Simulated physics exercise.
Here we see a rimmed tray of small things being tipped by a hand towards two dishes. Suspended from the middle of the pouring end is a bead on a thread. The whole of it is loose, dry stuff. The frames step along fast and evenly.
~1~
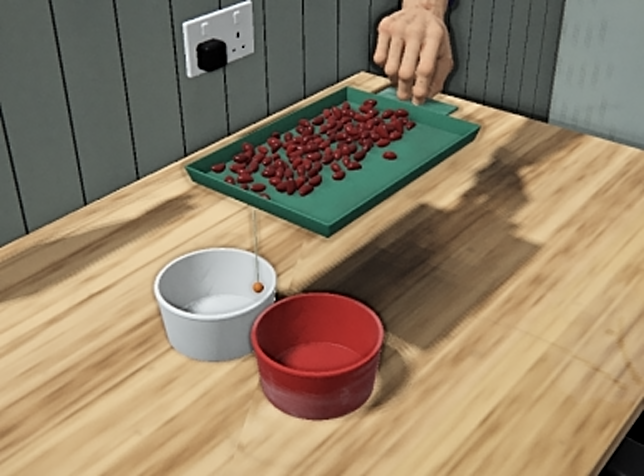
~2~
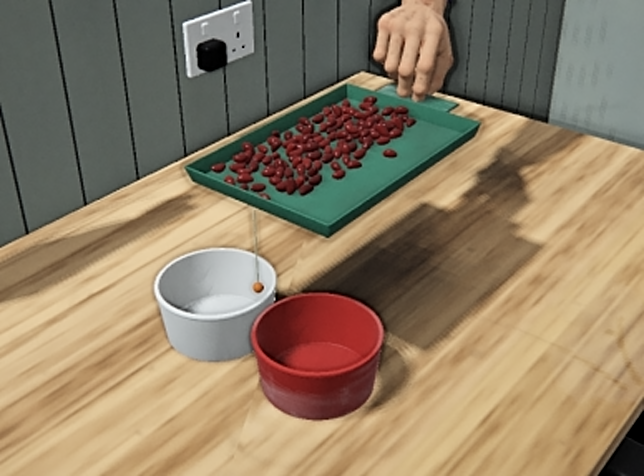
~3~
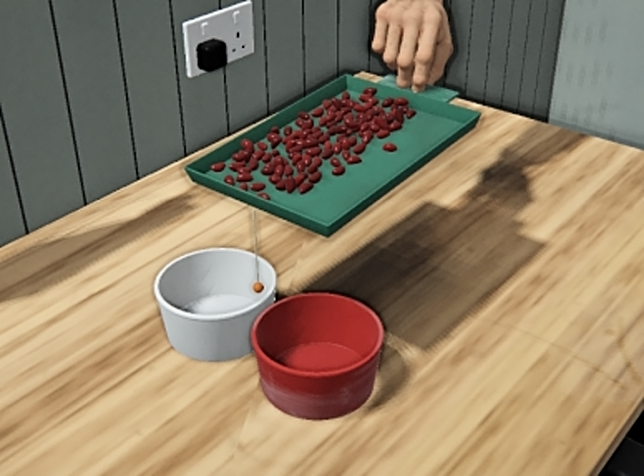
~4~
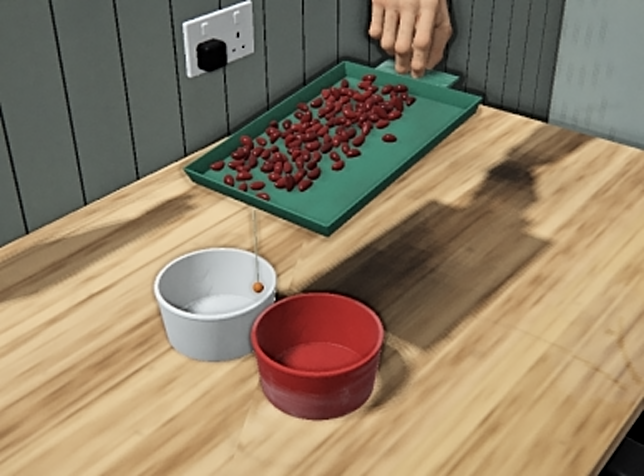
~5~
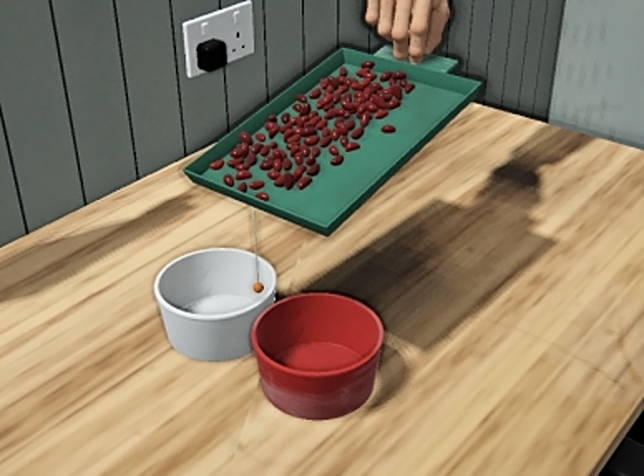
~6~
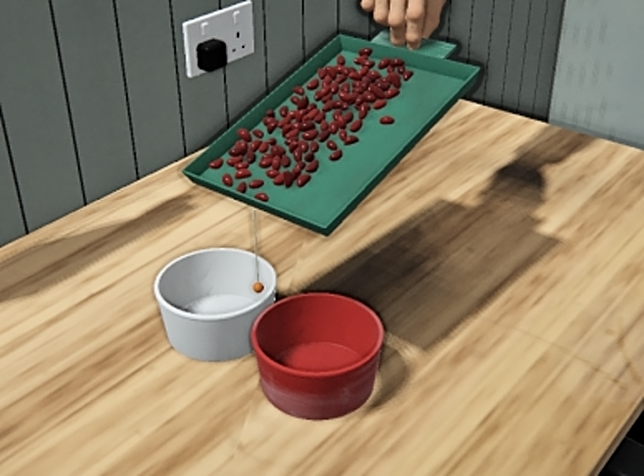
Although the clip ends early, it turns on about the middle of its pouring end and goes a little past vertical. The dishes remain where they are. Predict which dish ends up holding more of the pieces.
The left-hand one.
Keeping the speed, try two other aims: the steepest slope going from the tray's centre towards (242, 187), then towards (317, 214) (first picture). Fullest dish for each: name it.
First: The dish at left. Second: The dish at right.
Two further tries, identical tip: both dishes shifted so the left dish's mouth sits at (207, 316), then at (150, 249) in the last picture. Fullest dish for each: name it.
Results - the dish on the left side first, the dish on the right side second.
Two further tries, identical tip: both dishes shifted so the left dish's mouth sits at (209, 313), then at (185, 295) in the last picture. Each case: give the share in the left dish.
Some 70 percent in the first case, 60 percent in the second.
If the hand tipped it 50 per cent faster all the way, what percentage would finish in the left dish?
Roughly 30 percent.
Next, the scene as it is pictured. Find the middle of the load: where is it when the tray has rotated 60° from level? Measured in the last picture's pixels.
The middle of the pieces shows up near (247, 162).
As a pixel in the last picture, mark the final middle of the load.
Around (205, 349).
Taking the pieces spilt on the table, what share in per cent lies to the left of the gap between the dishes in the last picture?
That's about 100 per cent of the spill.
Soon after the last picture, tray tipped steeply; nearly all on the tray; a stray few in the air.
A little later, tray tipped right over; about a quarter on the tray; a stray few in the right dish; about a quarter in the left dish; about a third outside both; about a quarter in the air.
Later still, tray tipped past a quarter turn; a small part in the right dish; about a third in the left dish; about half outside both.
At rest, tray tipped past a quarter turn; a small part in the right dish; about a third in the left dish; about half outside both.
